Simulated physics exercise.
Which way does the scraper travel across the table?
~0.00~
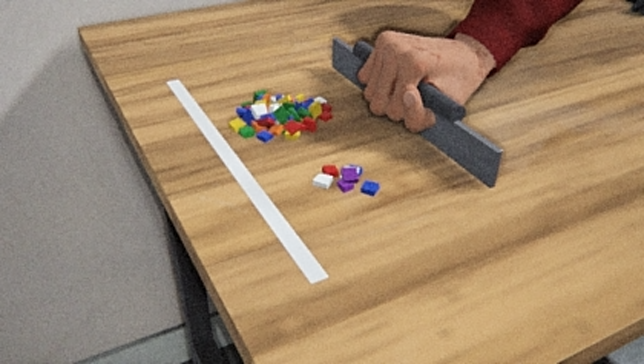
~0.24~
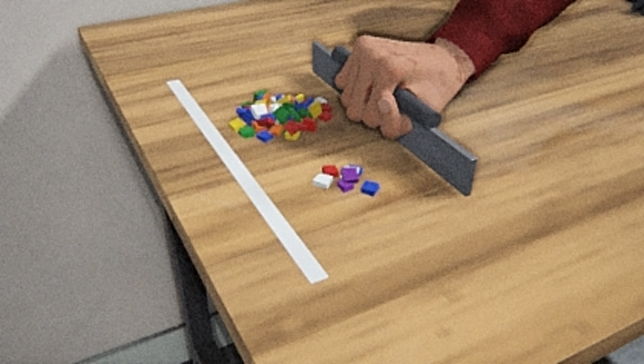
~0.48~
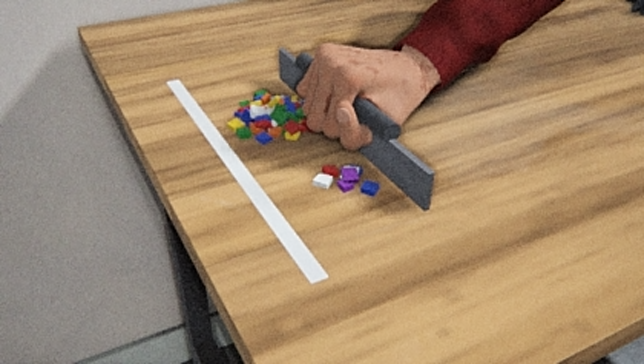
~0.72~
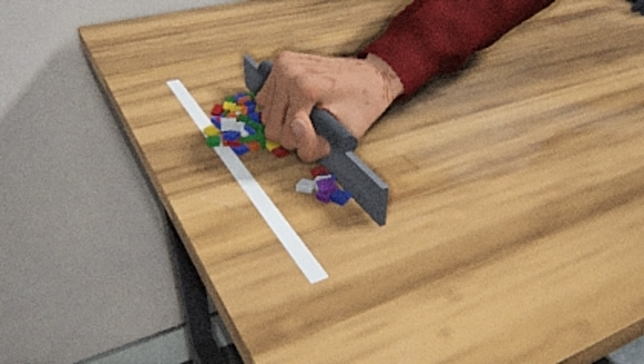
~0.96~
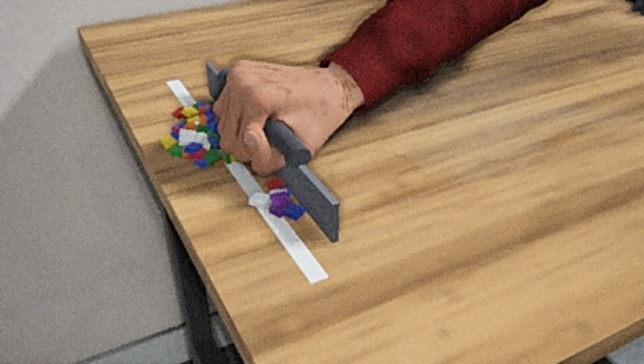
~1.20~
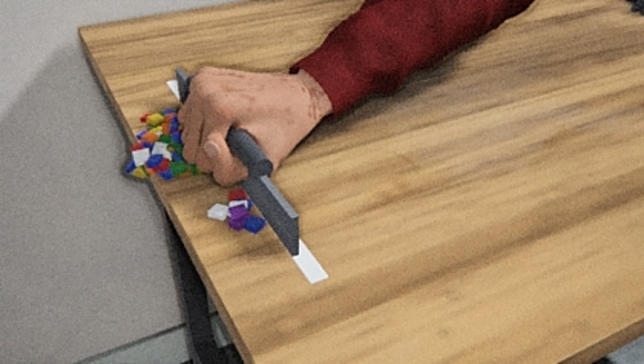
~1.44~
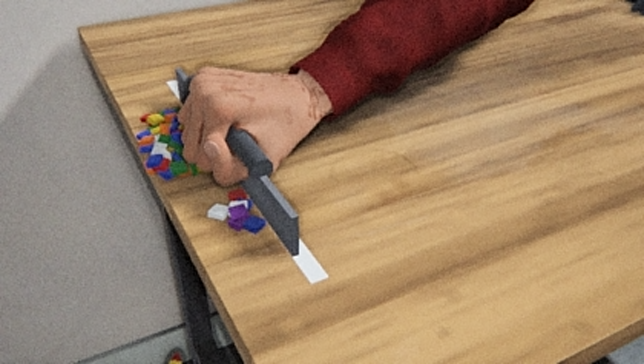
The scraper moves to the left, toward the strip of white tape.
